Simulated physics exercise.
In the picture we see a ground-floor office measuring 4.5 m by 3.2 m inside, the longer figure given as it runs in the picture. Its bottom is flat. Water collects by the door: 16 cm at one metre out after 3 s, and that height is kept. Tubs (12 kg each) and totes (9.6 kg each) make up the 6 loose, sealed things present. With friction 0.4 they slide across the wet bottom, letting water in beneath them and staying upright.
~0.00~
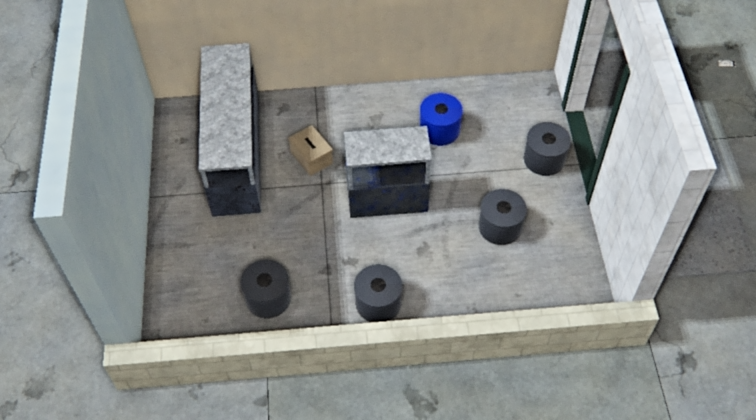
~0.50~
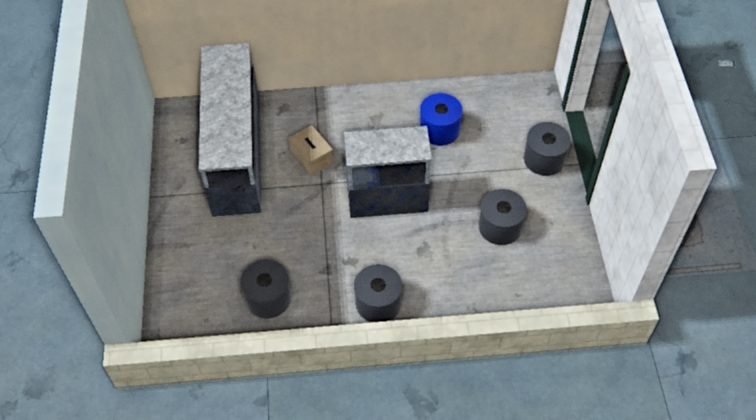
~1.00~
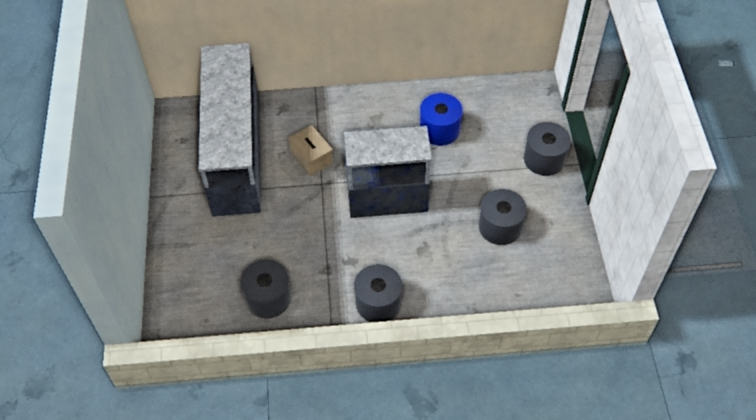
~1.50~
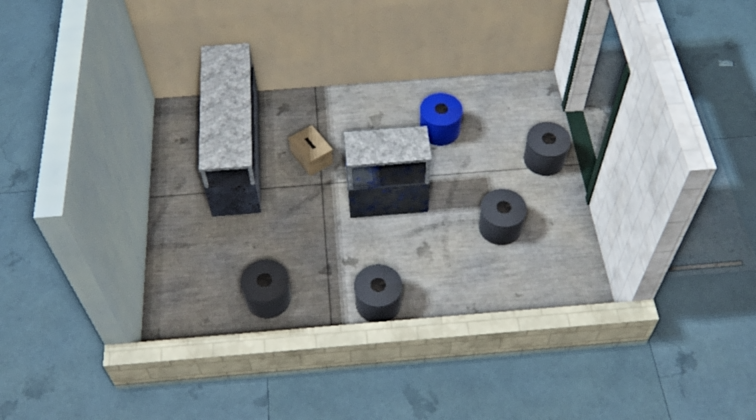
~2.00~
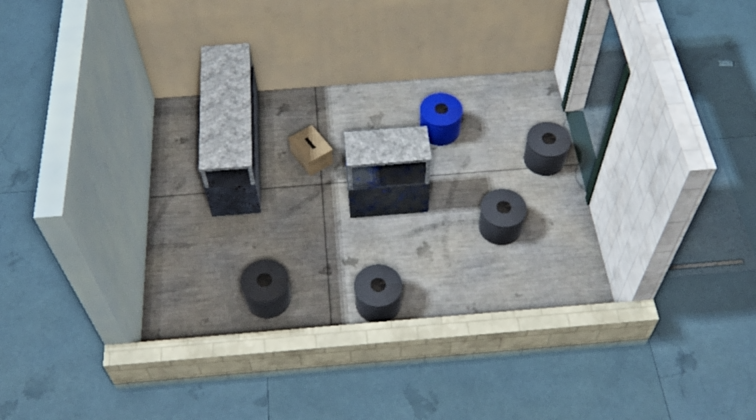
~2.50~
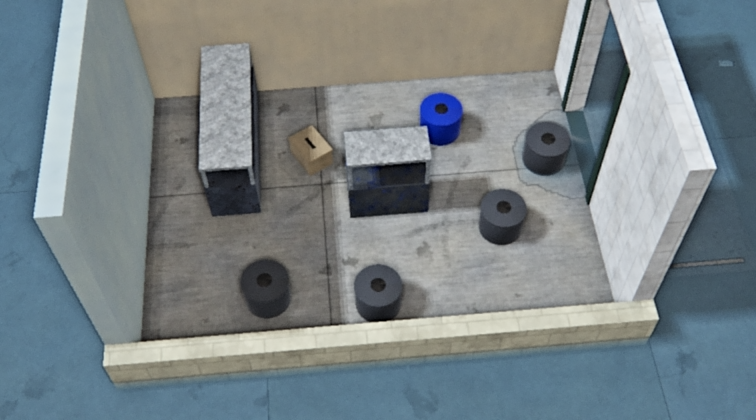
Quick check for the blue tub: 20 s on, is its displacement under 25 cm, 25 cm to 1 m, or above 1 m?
Displacement: Above 1 m.
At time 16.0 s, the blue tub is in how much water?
I'd put it at about 12 cm.
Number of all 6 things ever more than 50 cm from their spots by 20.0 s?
I get 6.
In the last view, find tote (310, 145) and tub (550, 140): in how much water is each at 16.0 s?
Roughly 12 and 10 cm.
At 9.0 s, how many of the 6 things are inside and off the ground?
At that time, 1.
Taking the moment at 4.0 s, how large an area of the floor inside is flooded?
I'd put it close to 3.5 m2.
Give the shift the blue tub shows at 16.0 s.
Displacement near 200 cm.
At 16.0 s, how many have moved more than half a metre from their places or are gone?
5.
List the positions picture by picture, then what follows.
In the first picture, the blue tub at (441, 109), on the bottom; 0.0 m2 under water; 0 of 6 have shifted.
In the second picture, the blue tub at (441, 109), on the bottom; water covers 0.0 m2; 0 of 6 have shifted.
In the third picture, the blue tub at (441, 109), on the bottom; 0.0 m2 under water; 0 of 6 have shifted.
In the fourth picture, the blue tub at (441, 109), on the bottom; water covers 0.0 m2; 0 of 6 have shifted.
In the fifth picture, the blue tub at (441, 109) rests on the ground; water covers 0.0 m2; 0 of 6 have shifted.
In the sixth picture, the blue tub at (441, 109), on the bottom; 0.3 m2 under water; 0 of 6 have shifted.
After 4.0 s the blue tub is near (441, 109), 0.0 m from its start, aground; 0 afloat.
After 9.0 s the blue tub is near (297, 90), 1.5 m from its start, afloat; 1 afloat.
After 16.0 s the blue tub is near (279, 182), 1.9 m from its start, afloat; 6 afloat.
After 20.0 s the blue tub is near (193, 267), 3.1 m from its start, afloat; 6 afloat.
